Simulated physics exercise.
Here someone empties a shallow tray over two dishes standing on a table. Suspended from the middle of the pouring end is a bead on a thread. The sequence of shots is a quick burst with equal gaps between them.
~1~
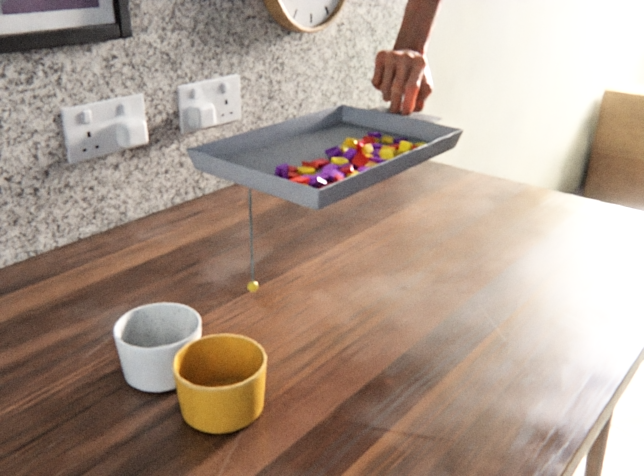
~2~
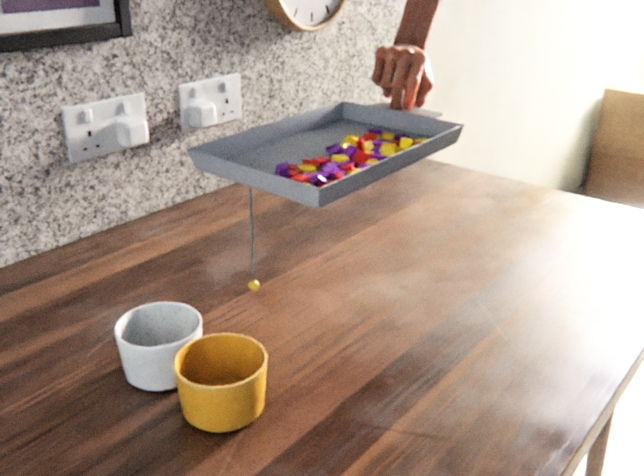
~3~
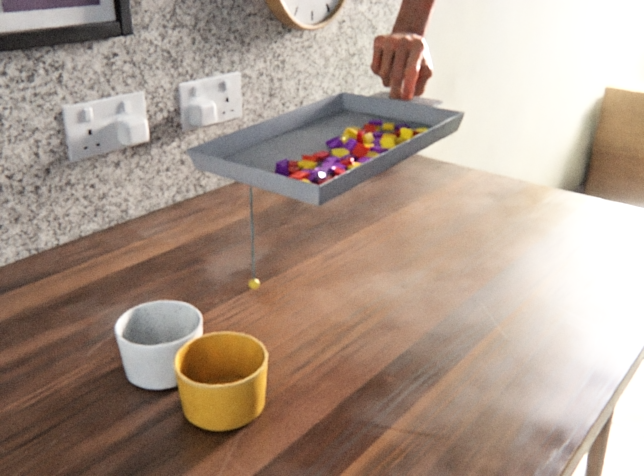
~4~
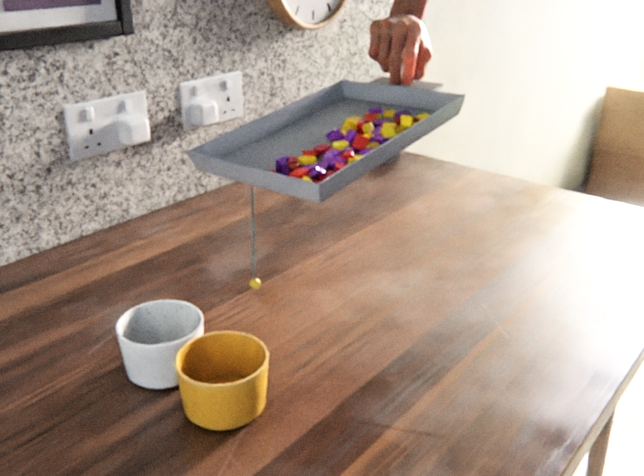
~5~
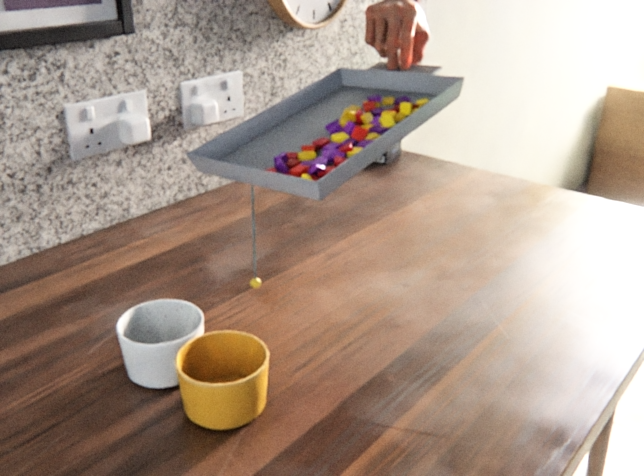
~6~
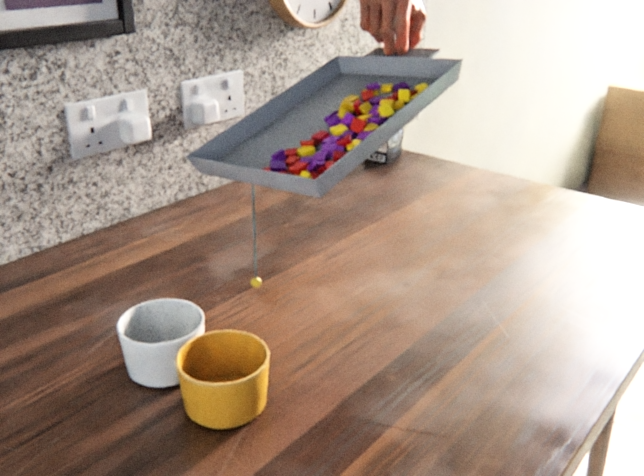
At the start, a hand holds a shallow grey tray of colourful small pieces nearly level above a wooden table with a white dish and a yellow dish, a bead hanging on a thread. The hand then raises the far end, and the tray slants gradually more steeply, its left corner lowest.
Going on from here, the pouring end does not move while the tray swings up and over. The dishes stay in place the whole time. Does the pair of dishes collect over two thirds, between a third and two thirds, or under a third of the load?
The pair collects under a third.
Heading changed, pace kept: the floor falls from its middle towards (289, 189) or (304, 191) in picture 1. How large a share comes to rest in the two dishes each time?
About 10 and 10 per cent.
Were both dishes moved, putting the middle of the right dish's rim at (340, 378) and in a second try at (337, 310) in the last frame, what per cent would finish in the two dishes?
Trial 1 0%, trial 2 0%.
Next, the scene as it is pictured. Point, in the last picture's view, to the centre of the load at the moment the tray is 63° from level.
The middle of the pieces sits at roughly (239, 154).
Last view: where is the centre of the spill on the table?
The middle lies near (178, 326).
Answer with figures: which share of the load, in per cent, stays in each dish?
In the left dish you'd find about 10 % of the load, and in the right dish about 0 %.
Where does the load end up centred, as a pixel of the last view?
Around (183, 332).
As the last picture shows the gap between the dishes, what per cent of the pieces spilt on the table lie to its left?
Some 60 per cent.
Shortly afterwards, tray tipped steeply; the whole lot on the tray.
Next, tray tipped past a quarter turn; the bulk on the tray; near a quarter outside both; a little in the air.
Some moments later, tray tipped past a quarter turn; only a few in the right dish; a little in the left dish; the bulk outside both.
In the end, tray tipped past a quarter turn; only a few in the right dish; a little in the left dish; the bulk outside both.
